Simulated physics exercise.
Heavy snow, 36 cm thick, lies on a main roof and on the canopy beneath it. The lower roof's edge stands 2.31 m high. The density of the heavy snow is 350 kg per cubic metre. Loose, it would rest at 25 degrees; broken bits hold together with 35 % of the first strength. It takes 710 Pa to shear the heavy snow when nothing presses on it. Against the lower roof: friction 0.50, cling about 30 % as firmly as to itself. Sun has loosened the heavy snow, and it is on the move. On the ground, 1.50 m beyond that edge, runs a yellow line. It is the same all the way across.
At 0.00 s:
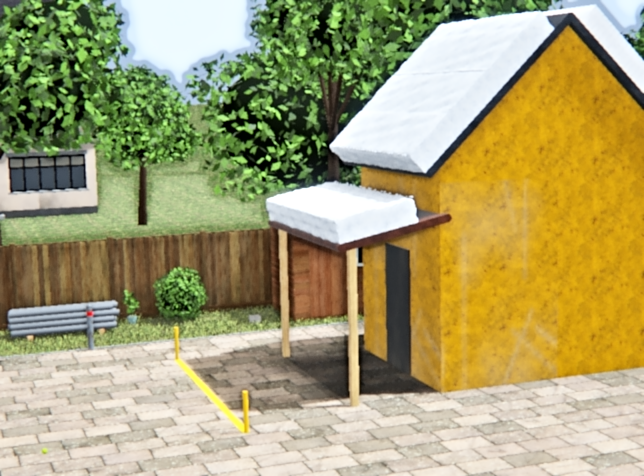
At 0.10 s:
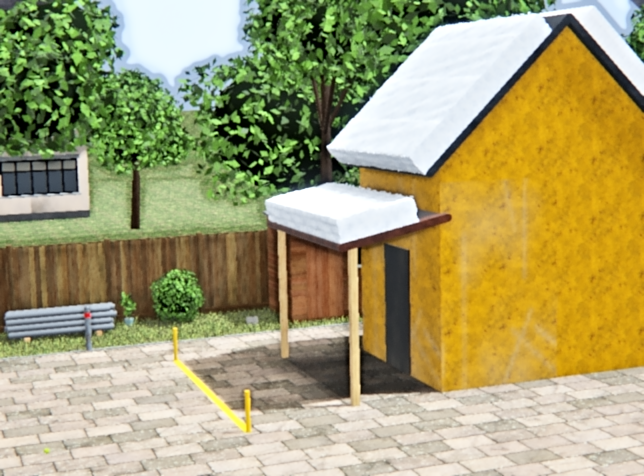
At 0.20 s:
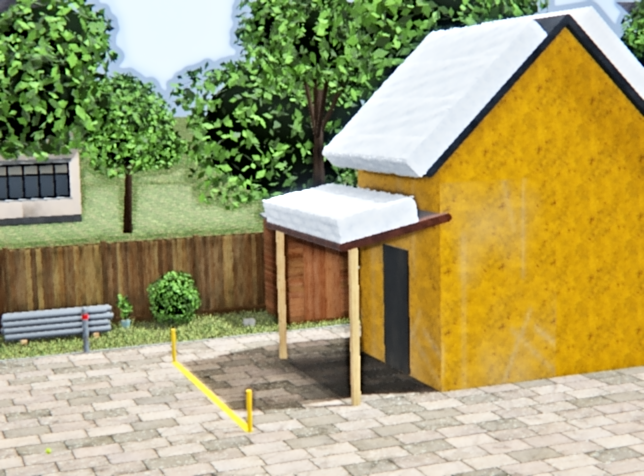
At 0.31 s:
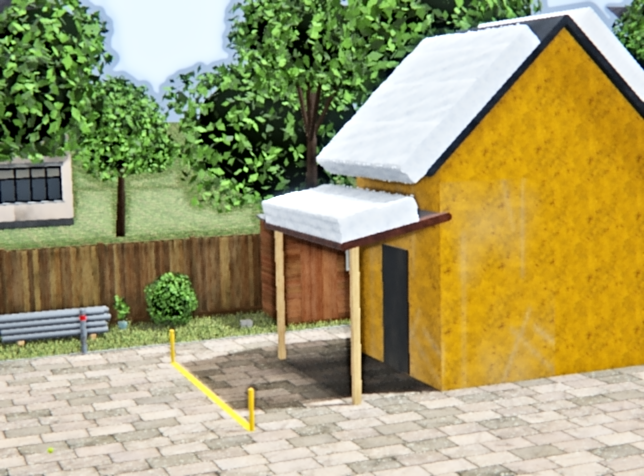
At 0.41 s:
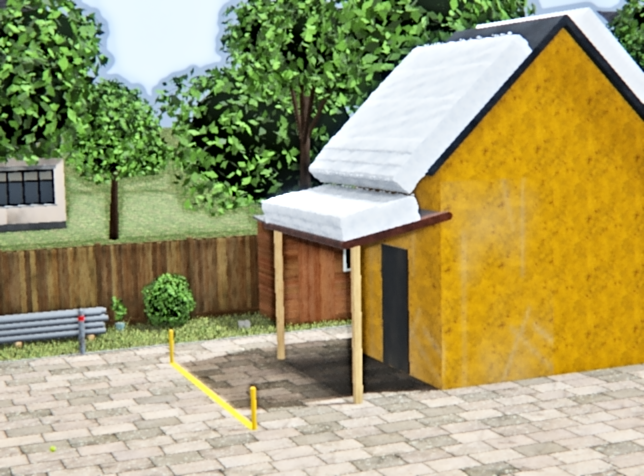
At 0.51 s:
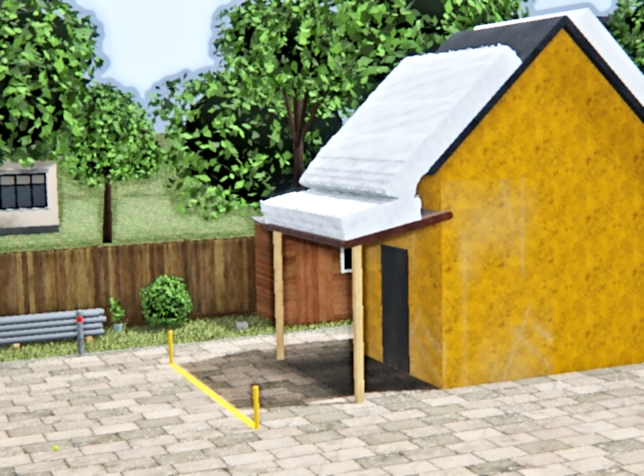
We see a yellow house with snow on its main roof and on a lower canopy; the upper slab slides down leftward in one piece, baring dark roof near the ridge and extending over the eave above the canopy's snow.
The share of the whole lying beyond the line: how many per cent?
About 35 %.
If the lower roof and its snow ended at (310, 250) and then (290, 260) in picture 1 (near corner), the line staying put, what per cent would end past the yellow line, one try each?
In turn about 20 %, 14 %.
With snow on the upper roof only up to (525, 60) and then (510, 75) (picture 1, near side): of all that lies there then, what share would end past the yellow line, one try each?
In turn about 20 %, 12 %.
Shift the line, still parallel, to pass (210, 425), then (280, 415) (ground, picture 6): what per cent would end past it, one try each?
In that order: 25 %, 50 %.
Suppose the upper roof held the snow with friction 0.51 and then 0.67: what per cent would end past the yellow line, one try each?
In that order: 12 %, 3 %.
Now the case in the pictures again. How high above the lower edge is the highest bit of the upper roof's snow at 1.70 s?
Roughly 0.6 m.
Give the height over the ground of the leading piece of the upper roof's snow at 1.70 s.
About 0.0 m.
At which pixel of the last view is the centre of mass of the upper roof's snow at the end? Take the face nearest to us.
Around (269, 349).
By 1.06 s, none is below the lower edge and 0 % is past the line.
By 1.70 s, 51 % is below the lower edge and 13 % is past the line.
By 2.35 s, 67 % is below the lower edge and 35 % is past the line.
By 3.00 s, 68 % is below the lower edge and 35 % is past the line.
By 3.30 s, at the end, 68 % is below the lower edge and 35 % is past the line.
